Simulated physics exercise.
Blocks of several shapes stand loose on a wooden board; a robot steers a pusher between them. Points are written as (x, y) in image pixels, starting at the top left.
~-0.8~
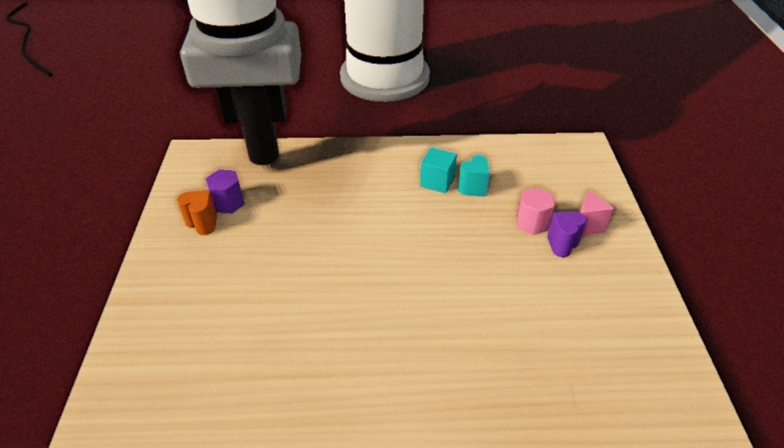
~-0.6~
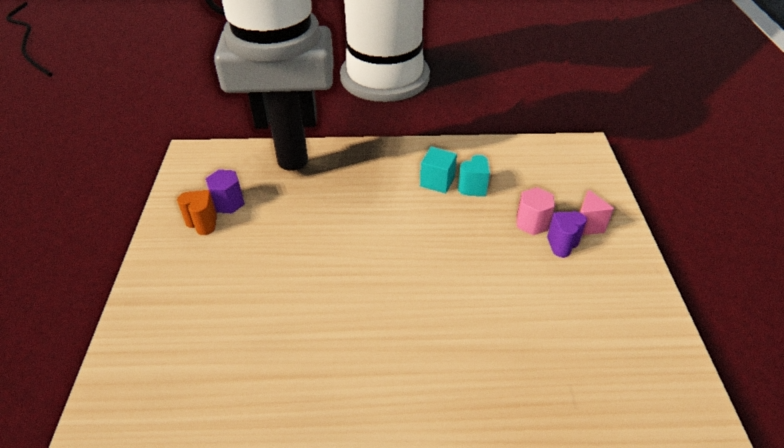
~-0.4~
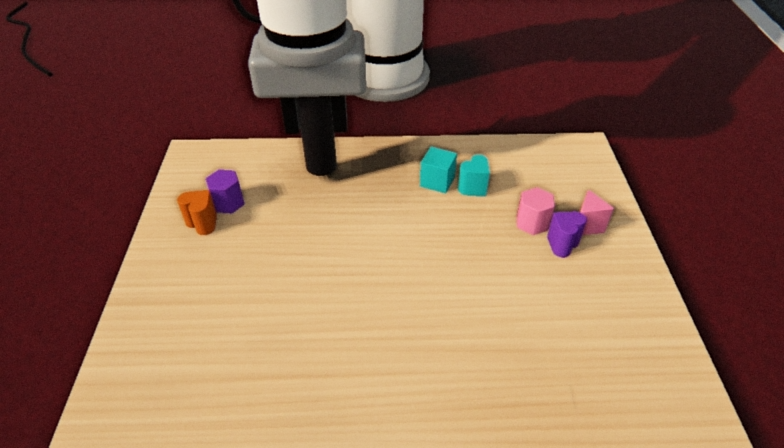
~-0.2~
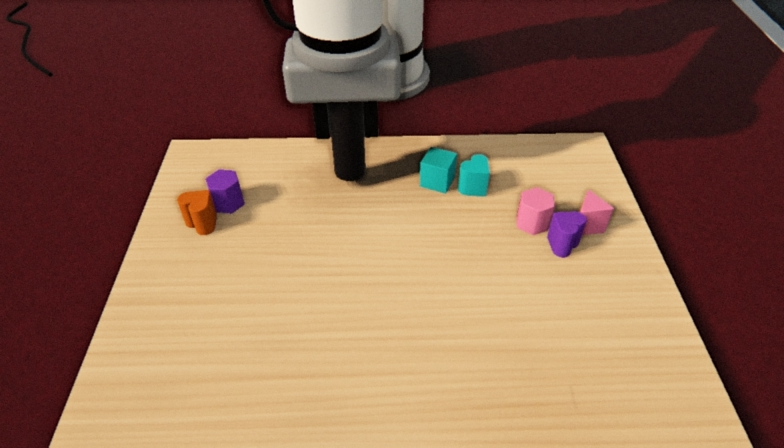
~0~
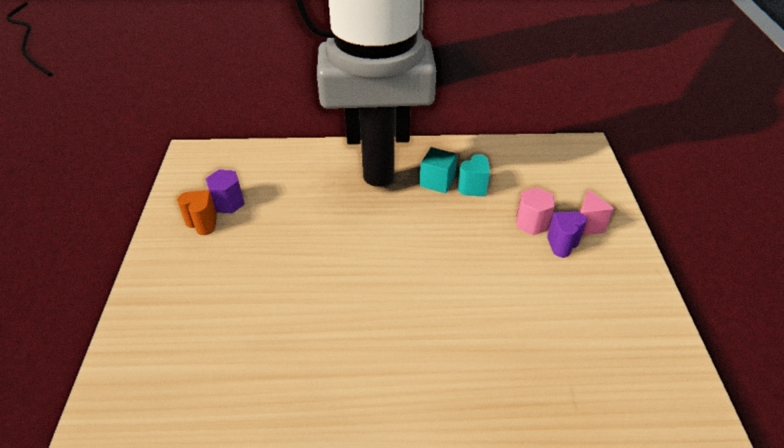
A robot's black pusher glides steadily rightward along the far edge of a wooden board, drawing near a turquoise square block beside a turquoise heart-shaped one, while the orange, purple, pink and turquoise blocks all stay still.
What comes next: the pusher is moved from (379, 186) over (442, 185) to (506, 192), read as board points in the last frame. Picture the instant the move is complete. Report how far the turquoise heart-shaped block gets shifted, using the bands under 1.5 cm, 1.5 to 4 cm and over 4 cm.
Long: Over 4 cm.
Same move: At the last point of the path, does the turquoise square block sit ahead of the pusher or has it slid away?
In front, I predict.
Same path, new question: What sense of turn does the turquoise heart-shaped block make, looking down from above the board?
Against the clock.
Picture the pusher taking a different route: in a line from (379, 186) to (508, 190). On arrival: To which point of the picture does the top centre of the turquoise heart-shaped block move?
That would be at about pixel (540, 162).
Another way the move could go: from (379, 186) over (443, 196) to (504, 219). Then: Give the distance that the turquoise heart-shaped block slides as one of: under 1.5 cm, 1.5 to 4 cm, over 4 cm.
Between 1.5 and 4 cm.
On the path given first. One third of the way, pusher at (422, 175); turquoise square block at (454, 157), turned 20° anticlockwise; turquoise heart-shaped block at (485, 164).
Two thirds of the way, pusher at (465, 177); turquoise square block at (496, 158), turned 30° anticlockwise; turquoise heart-shaped block at (528, 161), turned 15° anticlockwise.
At the end, pusher at (508, 182); turquoise square block at (538, 160), turned 40° anticlockwise; turquoise heart-shaped block at (561, 154), turned 70° anticlockwise; pink hexagonal block still.
